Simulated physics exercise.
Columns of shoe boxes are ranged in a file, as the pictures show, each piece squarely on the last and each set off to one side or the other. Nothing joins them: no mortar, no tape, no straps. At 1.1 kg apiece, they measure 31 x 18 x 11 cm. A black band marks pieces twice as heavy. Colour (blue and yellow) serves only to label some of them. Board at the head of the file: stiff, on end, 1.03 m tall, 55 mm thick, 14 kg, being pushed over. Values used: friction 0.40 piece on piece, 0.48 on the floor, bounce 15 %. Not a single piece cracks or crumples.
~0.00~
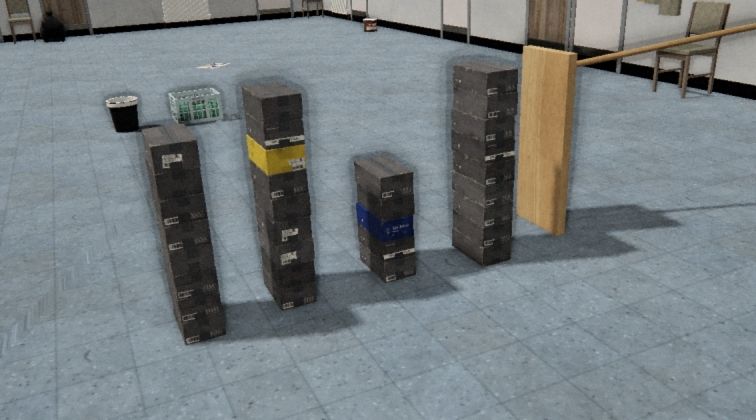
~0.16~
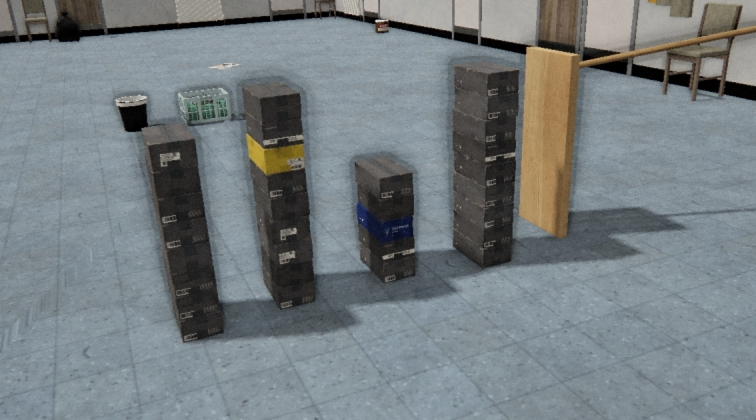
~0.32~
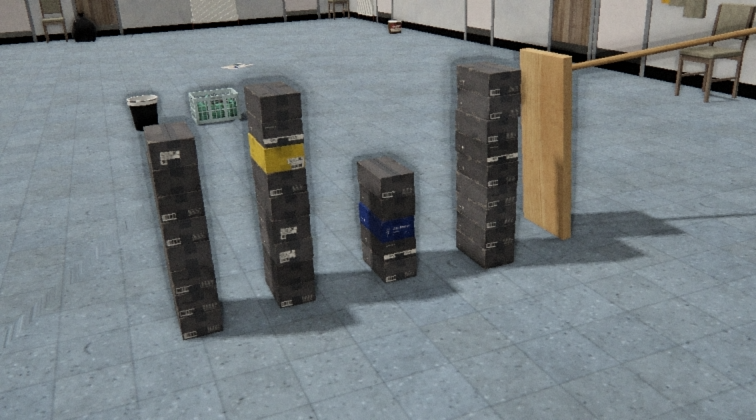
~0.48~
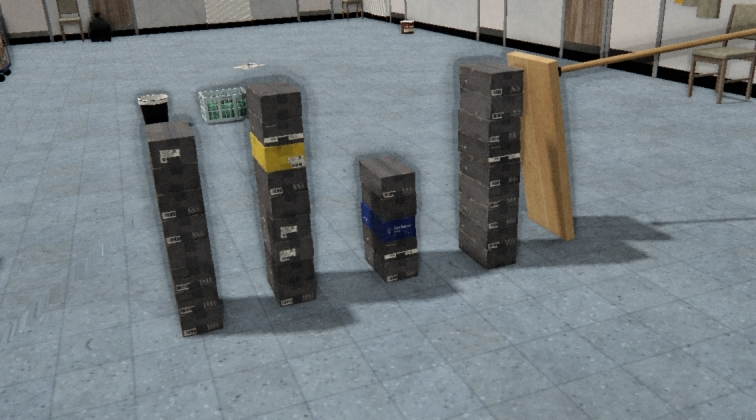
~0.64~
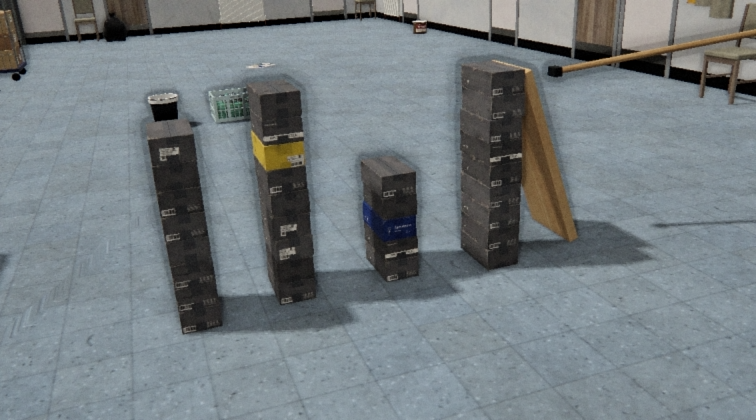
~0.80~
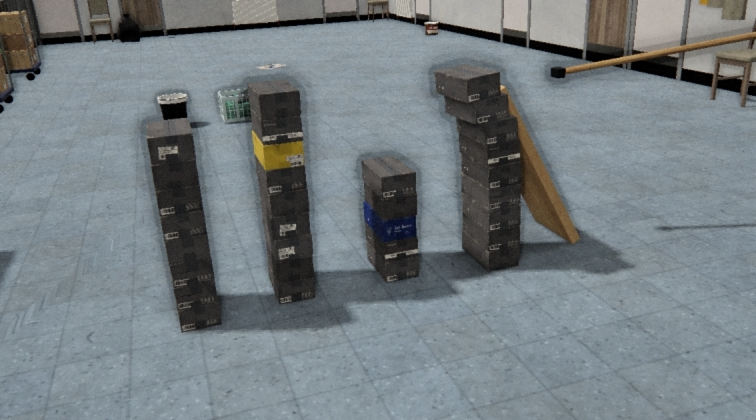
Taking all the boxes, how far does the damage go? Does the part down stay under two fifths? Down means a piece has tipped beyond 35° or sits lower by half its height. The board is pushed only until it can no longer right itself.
No, it goes past two fifths.
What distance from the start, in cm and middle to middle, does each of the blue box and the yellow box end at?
Distance from start in cm - blue 45, yellow 120.
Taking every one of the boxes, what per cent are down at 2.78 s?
90 %.
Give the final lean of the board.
Roughly 70 degrees off upright.
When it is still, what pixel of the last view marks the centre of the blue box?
Its middle finishes near pixel (319, 263) of the last picture.
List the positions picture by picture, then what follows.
In the first picture (we follow the side turned to the camera; the camera moves round a little), pole end 7 cm short, board 0° from upright; blue box (398, 229); yellow box (286, 160); no other piece has moved.
Pole end 13 mm short, board 0° from upright; yellow box (285, 160), in the second picture.
Pole end 40 mm in, board 4° from upright; yellow box (285, 159); no other piece has moved, in the third picture.
Pole end (558, 72) 9 cm in, board 11° from upright; yellow box (285, 158); no other piece has moved, in the fourth picture.
Pole end (560, 72) 11 cm in, stopped, board 20° from upright; yellow box (285, 156); no other piece has moved, in the fifth picture.
Pole end (563, 73) 11 cm in, stopped, board 29° from upright; yellow box (284, 156); blue box (400, 229); steepest lean 5°, the box at (492, 110); 5 stirred so far, in the sixth picture.
Around 1.24 s, board 59° from upright; 7 of the 31 boxes down; blue box tipped 10°.
Around 2.08 s, board 75° from upright; 11 of the 31 boxes down; blue box tipped 44°, 16 cm lower; yellow box tipped 22°, 41 mm lower.
Around 2.78 s, board 68° from upright; 28 of the 31 boxes down; yellow box on its side; blue box tipped 46°, 18 cm lower.
Finally (3.9 s), board 69° from upright; 28 of the 31 boxes down; yellow box on its side; blue box tipped 46°, 18 cm lower. That is 90 per cent. Seen by the last camera, middles, yellow box near (50, 288), blue box near (319, 263).
